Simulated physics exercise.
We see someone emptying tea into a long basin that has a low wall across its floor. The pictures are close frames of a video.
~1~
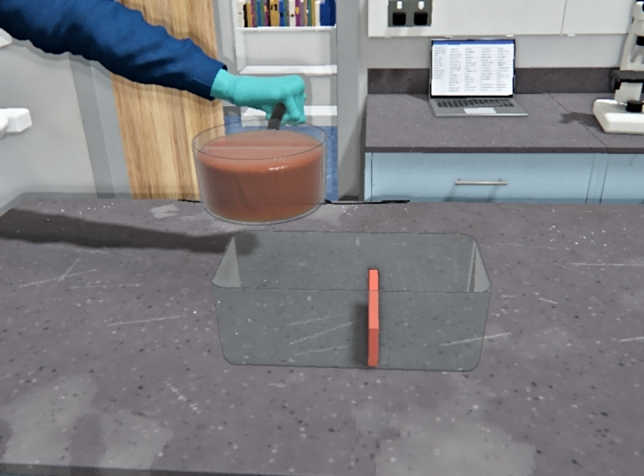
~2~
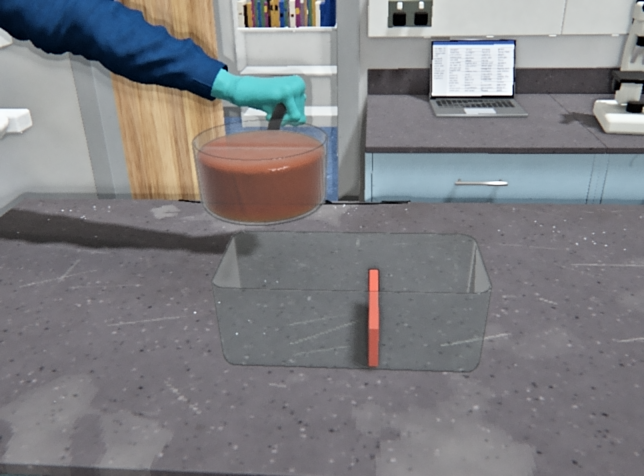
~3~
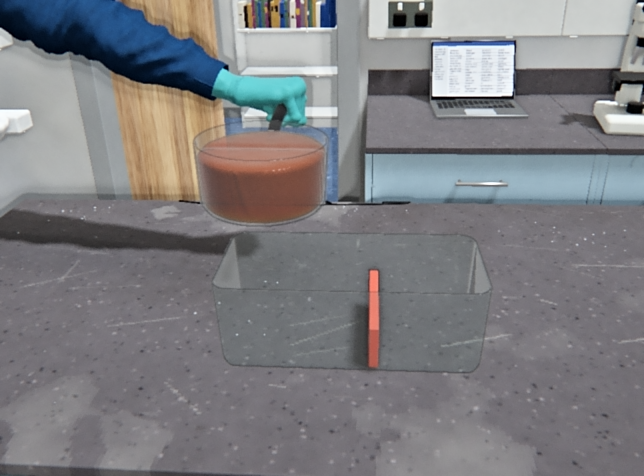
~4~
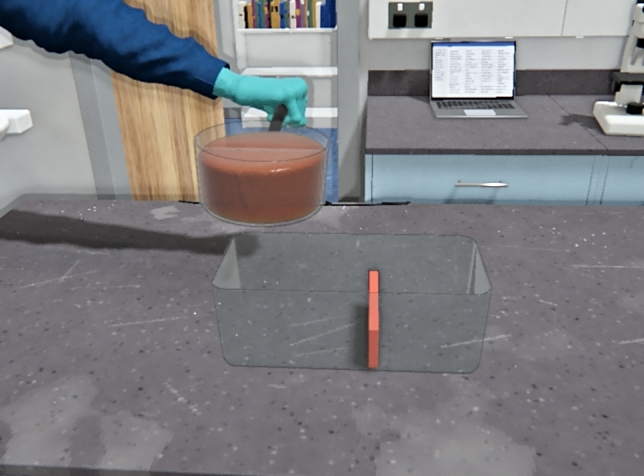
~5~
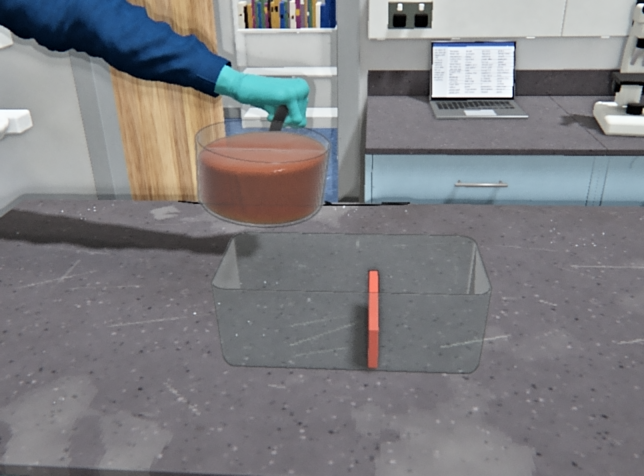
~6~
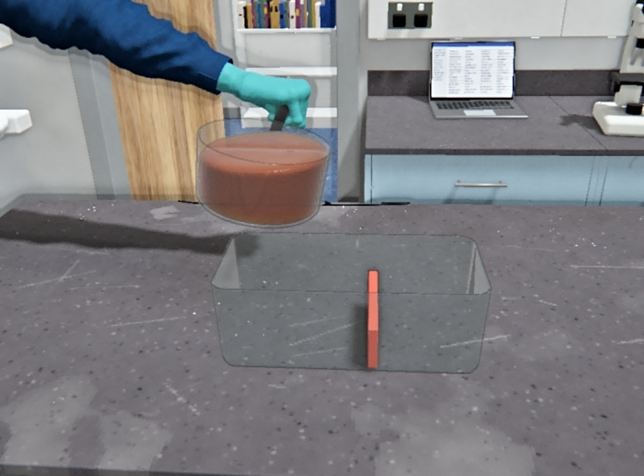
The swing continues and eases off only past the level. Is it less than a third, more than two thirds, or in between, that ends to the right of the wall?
It comes to from a third to two thirds.
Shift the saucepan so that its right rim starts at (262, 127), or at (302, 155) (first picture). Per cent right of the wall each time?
The first gives 5 %, the second 15 %.
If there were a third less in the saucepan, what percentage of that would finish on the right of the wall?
It comes to 35 per cent or so.
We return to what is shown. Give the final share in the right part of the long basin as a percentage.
Roughly 60 in a hundred.
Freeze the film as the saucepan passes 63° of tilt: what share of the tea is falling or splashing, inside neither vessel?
Near 25 %.
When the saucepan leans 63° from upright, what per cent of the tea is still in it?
Close to 55 per cent.
A moment on, the saucepan is tipped part way and 56 per cent is still to pour, 3 is left of the wall and 15 right of it.
Next, the saucepan is tipped right over and 9 per cent is still to pour, 28 is left of the wall and 58 right of it.
Then the saucepan is tipped right over and 0 per cent is still to pour, 42 is left of the wall and 58 right of it.
Later the saucepan is tipped right over and 0 per cent is still to pour, 42 is left of the wall and 58 right of it.
At rest 42 per cent lies left of the wall, 58 right of it and 0 outside.
